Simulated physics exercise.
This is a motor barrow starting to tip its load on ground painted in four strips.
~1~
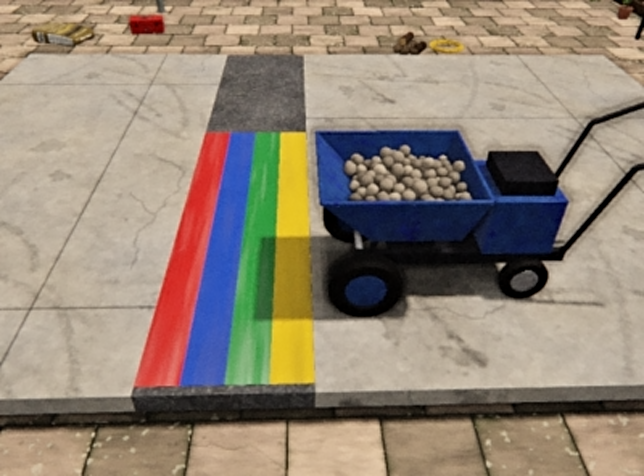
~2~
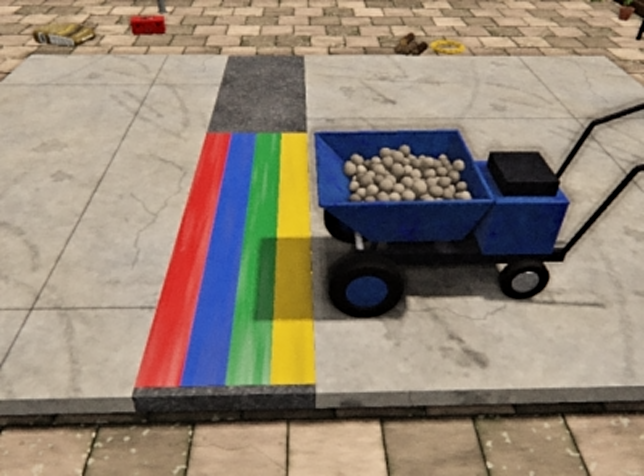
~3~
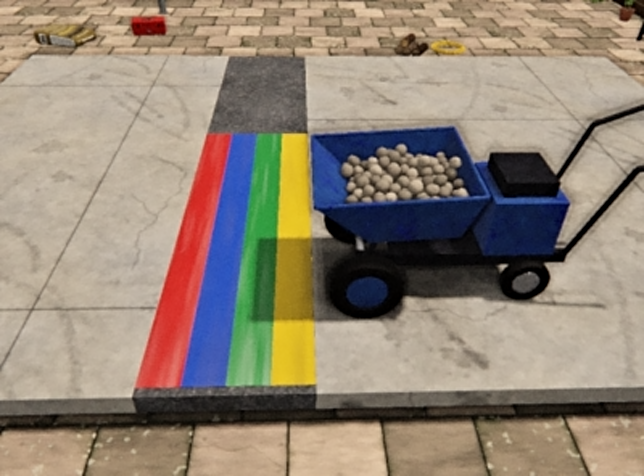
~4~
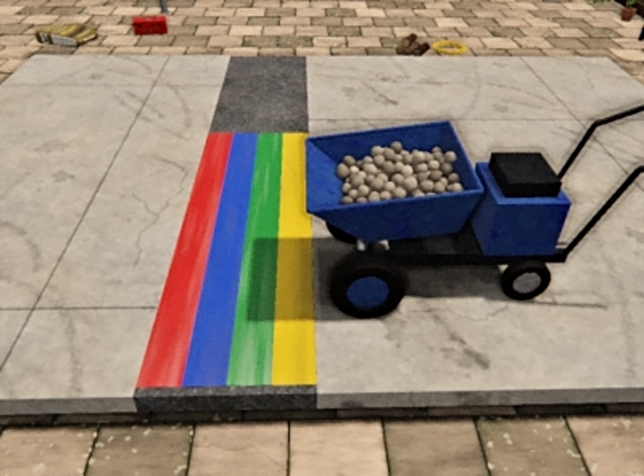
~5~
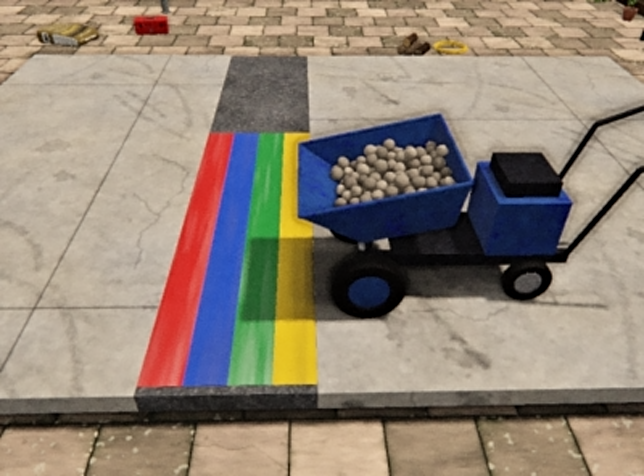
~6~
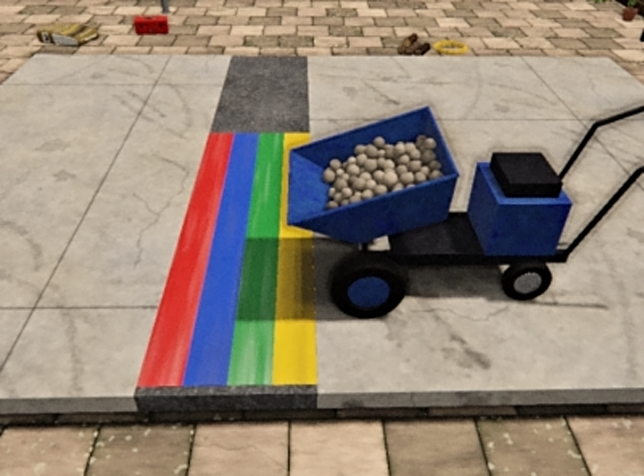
Blue skip of a motor barrow, loaded with pebbles, sitting level, then tilting gradually leftward beside red, blue, green and yellow strips.
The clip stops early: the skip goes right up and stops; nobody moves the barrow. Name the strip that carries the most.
The blue one gets the largest share.
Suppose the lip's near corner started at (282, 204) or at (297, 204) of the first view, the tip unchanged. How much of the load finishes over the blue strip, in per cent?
About 20 and 30 per cent.
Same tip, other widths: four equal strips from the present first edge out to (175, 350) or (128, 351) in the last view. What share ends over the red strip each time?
In turn 20 and 10 in a hundred.
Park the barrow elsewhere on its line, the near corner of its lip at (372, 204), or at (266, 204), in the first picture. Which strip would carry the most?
In turn: The strip in green; the red strip.
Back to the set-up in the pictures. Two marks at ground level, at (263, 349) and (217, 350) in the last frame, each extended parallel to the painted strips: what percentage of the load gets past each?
About 80 and 50 per cent.
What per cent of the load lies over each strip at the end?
Yellow strip: 0 %, green strip: 15 %, blue strip: 35 %, red strip: 20 %.
Just after the last frame, skip tipped steeply; every one in the skip.
A moment on, skip tipped right over; roughly two thirds in the skip; about a tenth over the green strip; roughly a quarter over the blue strip; just a few over the red strip.
Further on, skip tipped right over; roughly a quarter in the skip; about a tenth over the green strip; roughly a third over the blue strip; roughly a quarter over the red strip; about a tenth off the paint.
When it is over, skip tipped right over; roughly a quarter in the skip; not one over the yellow strip; about a tenth over the green strip; roughly a third over the blue strip; roughly a quarter over the red strip; about a tenth off the paint.
